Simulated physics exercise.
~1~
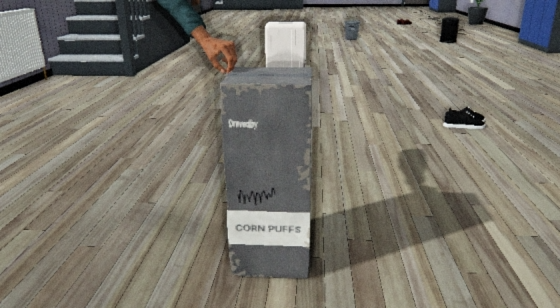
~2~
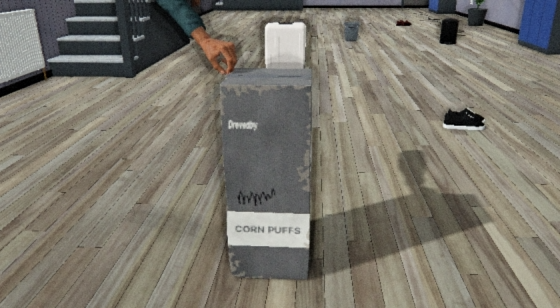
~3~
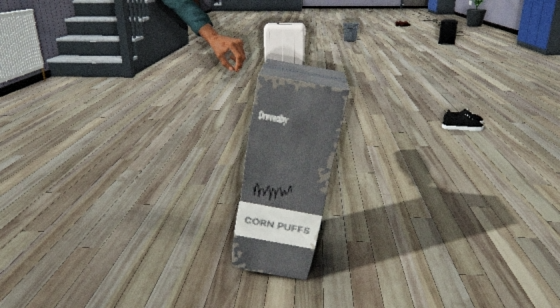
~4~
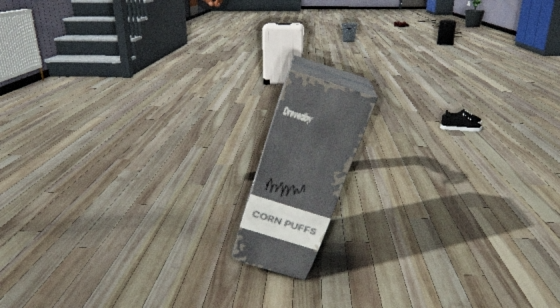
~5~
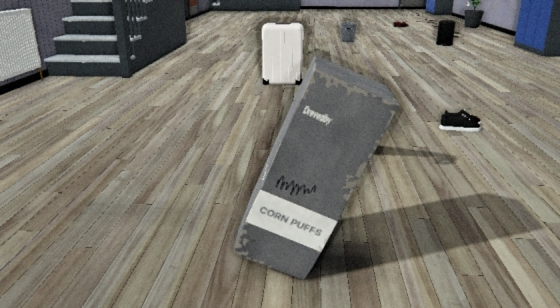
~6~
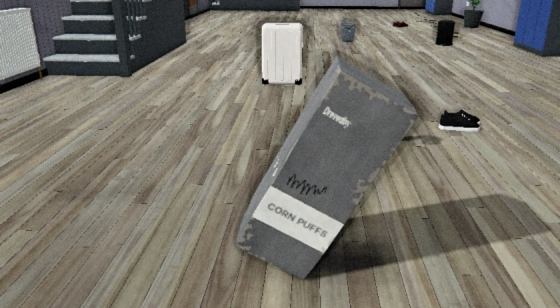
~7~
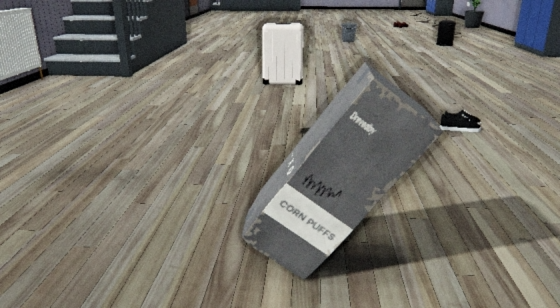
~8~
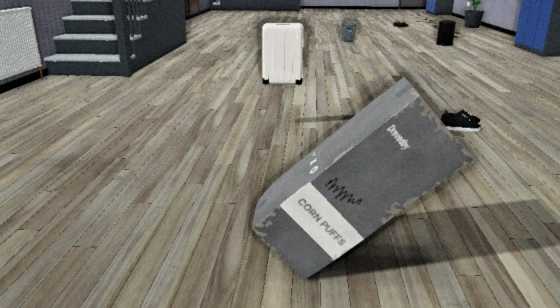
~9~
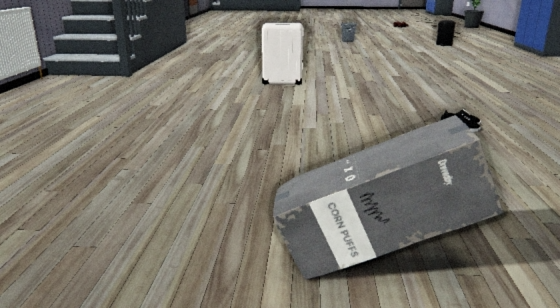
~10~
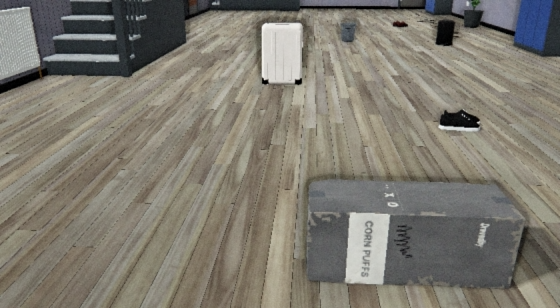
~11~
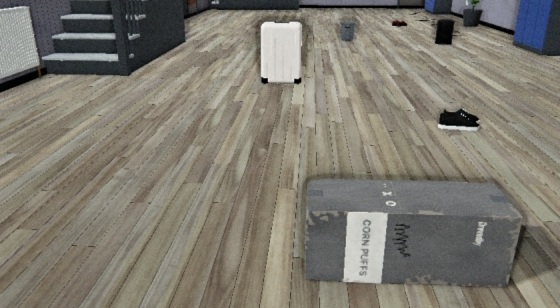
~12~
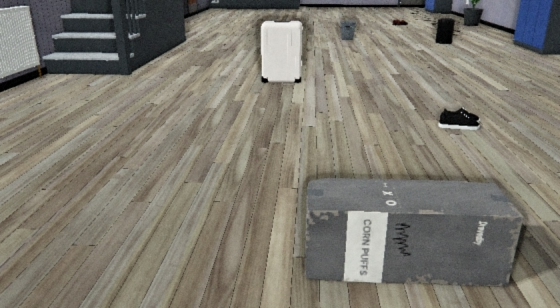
To begin with, a tall, scuffed grey parcel labelled corn puffs stands upright on a wooden floor, with a hand at its upper left and a white suitcase behind it. The parcel then starts leaning to the right as the hand lets go and draws back out of view. It keeps tilting on its lower right edge, its top swinging steadily over towards a black shoe farther back. The lean grows steeper until the parcel drops onto its side. It ends lying flat and still at the lower right, its label turned sideways.
